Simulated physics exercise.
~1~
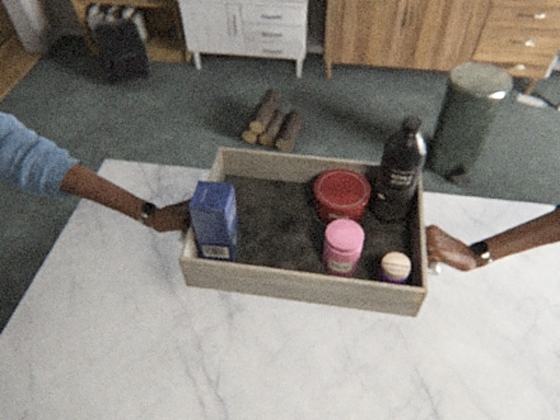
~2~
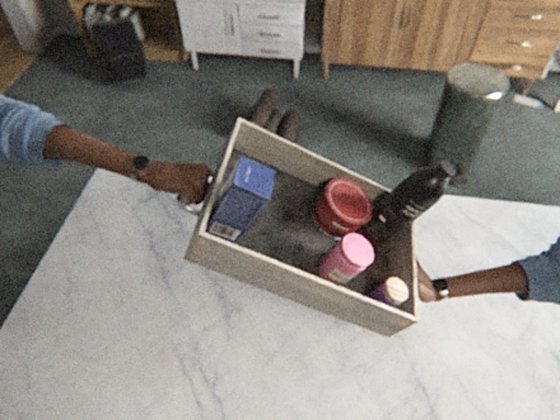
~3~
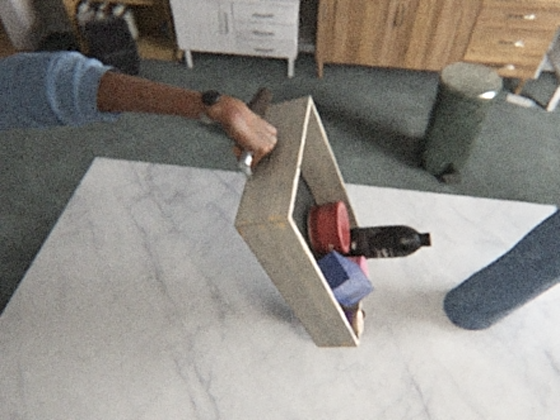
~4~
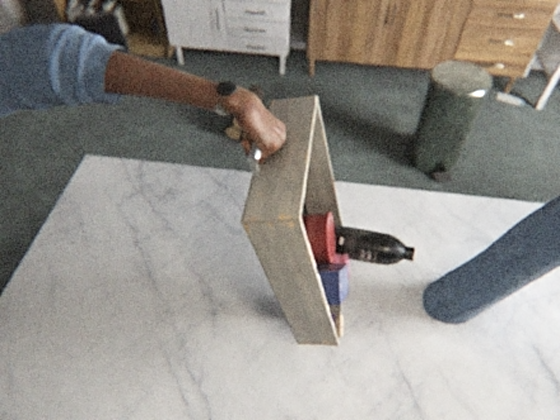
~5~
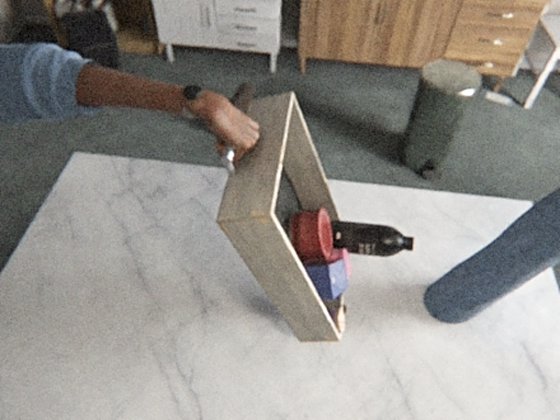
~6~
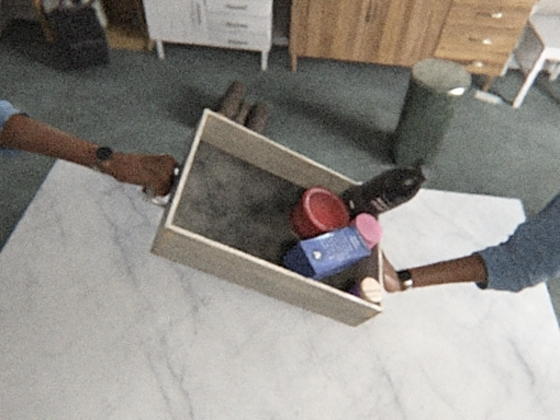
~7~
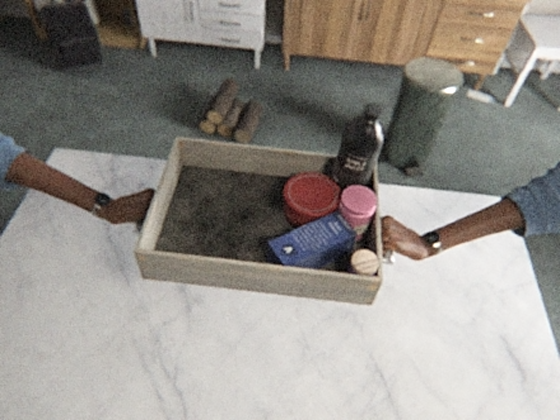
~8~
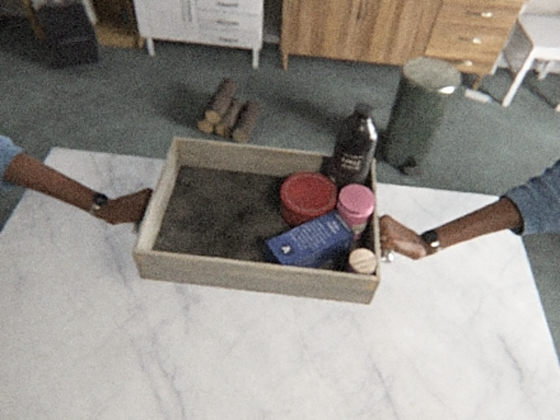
Two hands tip a crate steeply rightward, then level it, leaving the blue carton toppled.
